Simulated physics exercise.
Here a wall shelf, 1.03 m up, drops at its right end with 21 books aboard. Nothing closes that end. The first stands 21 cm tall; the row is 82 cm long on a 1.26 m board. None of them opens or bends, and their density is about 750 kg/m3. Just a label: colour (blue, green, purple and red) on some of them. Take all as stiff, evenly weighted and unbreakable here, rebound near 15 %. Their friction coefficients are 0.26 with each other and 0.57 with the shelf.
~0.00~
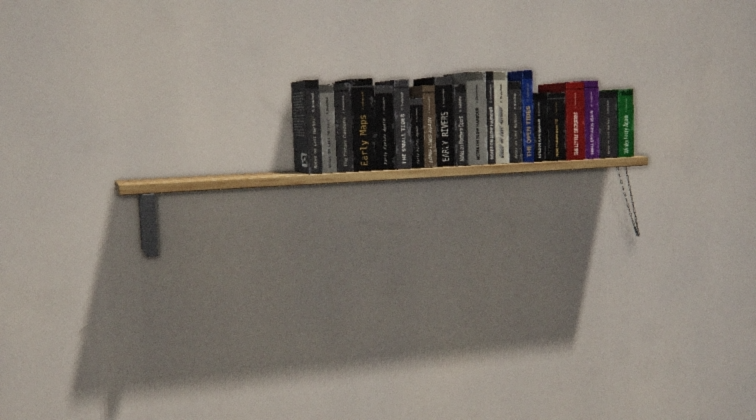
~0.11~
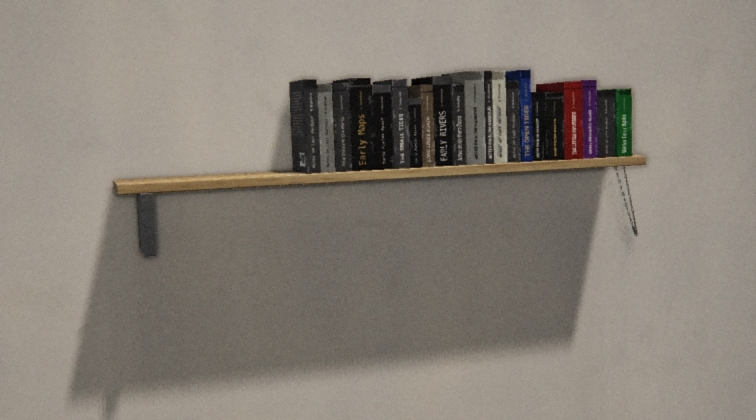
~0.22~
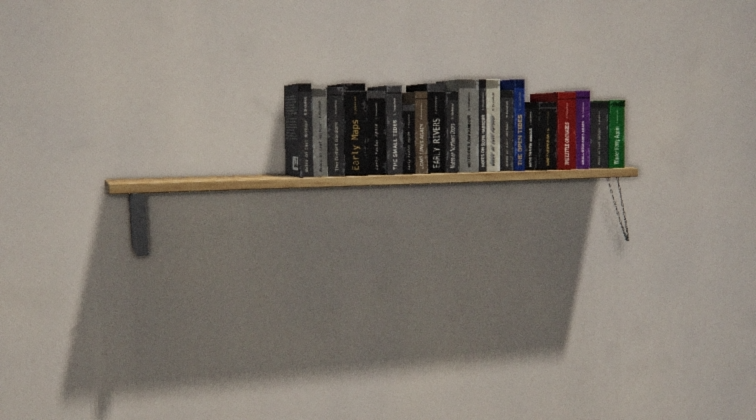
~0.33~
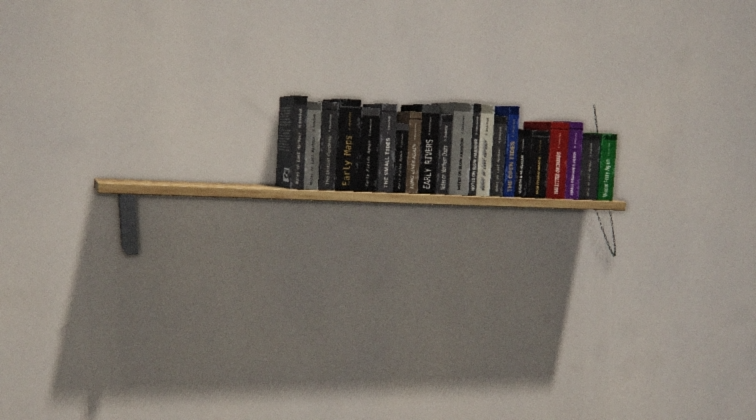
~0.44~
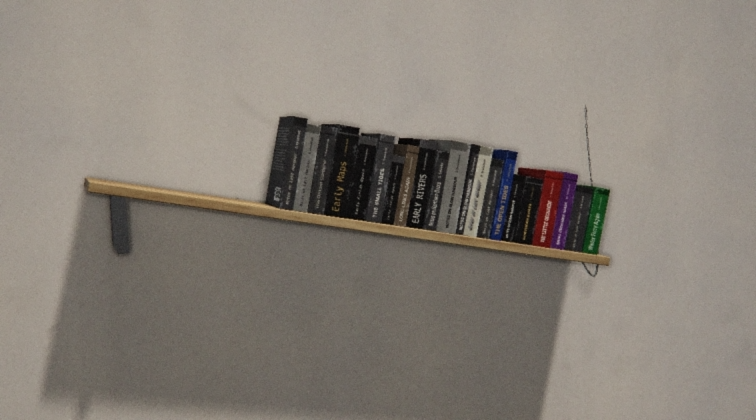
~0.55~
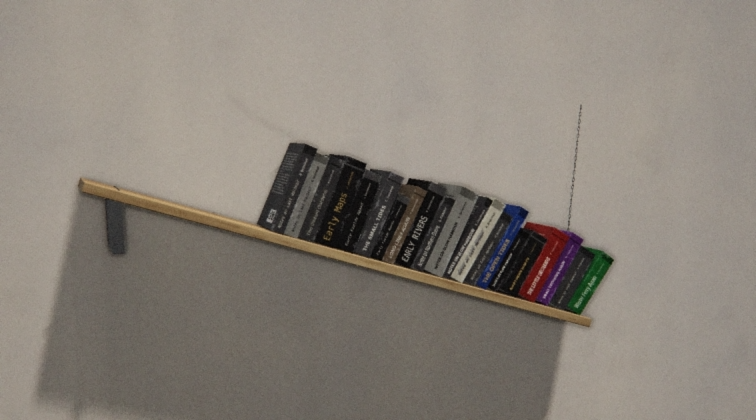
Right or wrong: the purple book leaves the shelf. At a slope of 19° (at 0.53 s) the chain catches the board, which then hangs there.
Right.
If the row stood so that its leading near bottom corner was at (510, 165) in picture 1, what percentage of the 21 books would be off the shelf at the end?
With that placement, 0 in a hundred.
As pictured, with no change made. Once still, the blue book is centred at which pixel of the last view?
It comes to rest around (542, 279) in the last view.
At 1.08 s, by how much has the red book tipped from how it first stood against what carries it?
About 180°.
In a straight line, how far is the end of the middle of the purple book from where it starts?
Close to 110 cm, start to finish.
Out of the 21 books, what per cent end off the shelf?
About 25% of them.
After 0.72 s, none of the 21 books off the shelf, 21 disturbed; purple book 42° from how it stood; green book 52° from how it stood.
After 1.08 s, 4 of the 21 books off the shelf; purple book upside down; red book upside down.
In the end (1.7 s), 5 of the 21 books off the shelf; purple book on its side; red book on its side; green book on its side.
